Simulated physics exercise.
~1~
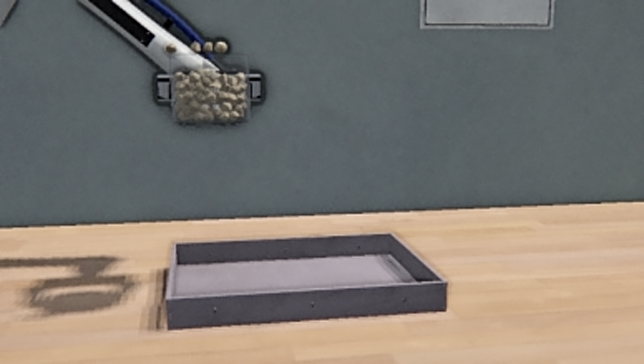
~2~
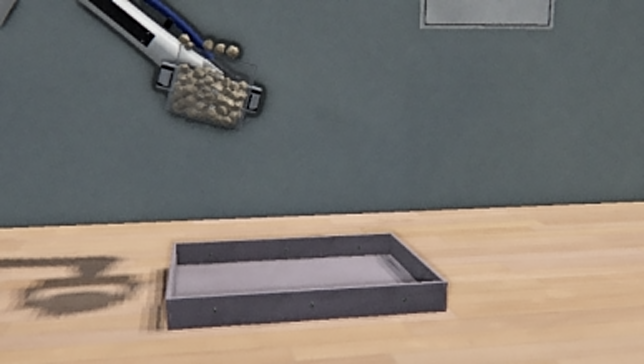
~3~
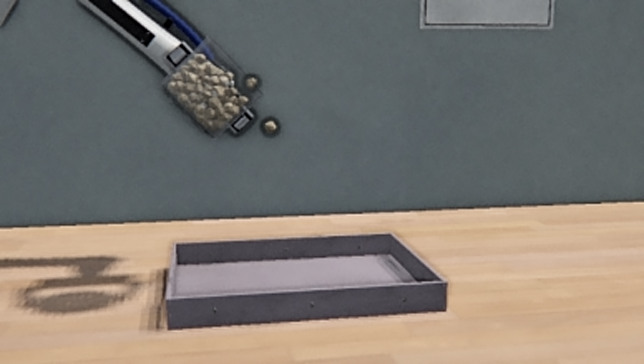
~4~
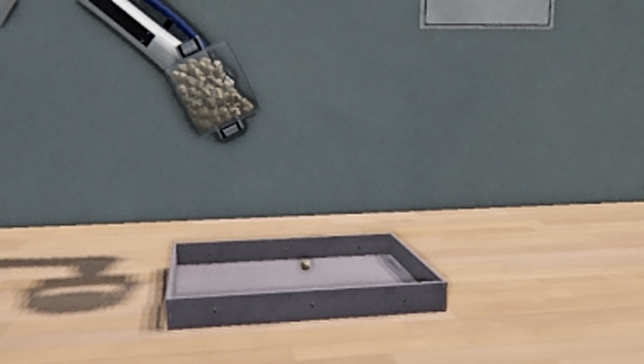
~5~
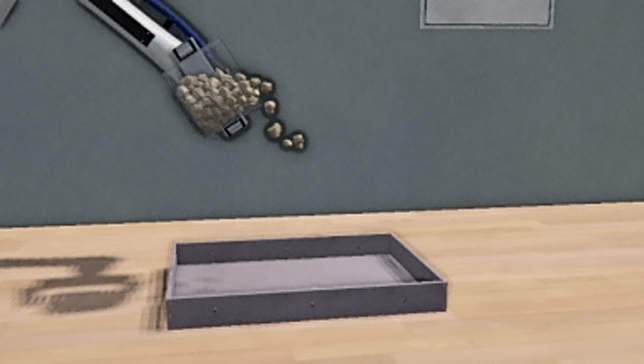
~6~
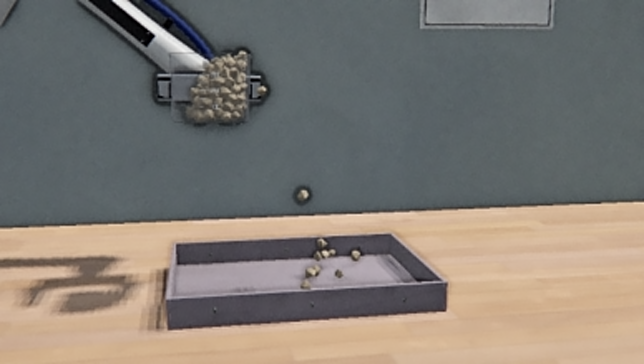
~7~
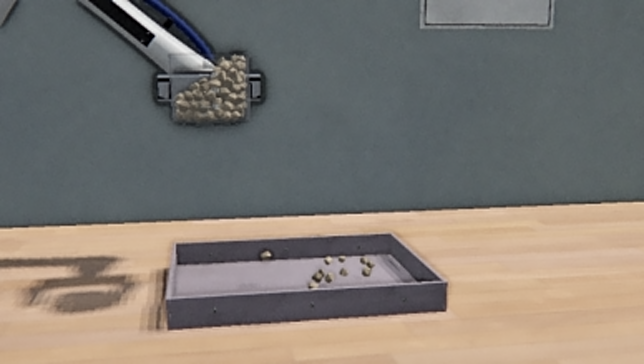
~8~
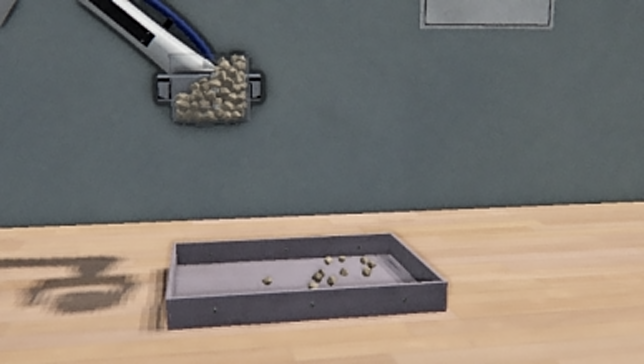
To begin with, a robot arm holds a clear beaker packed with small tan pebbles upright above a shallow grey tray on a pale wooden surface. The arm tips the beaker to the right, gently at first, and a couple of pebbles slip out. It leans further until the beaker points steeply downward, and a short string of pebbles tumbles over the lip. The arm then swings the beaker back upright as the loose pebbles drop and scatter in the tray. Finally the beaker hangs level and still, most pebbles heaped towards its right side, with a small scattering in the tray.
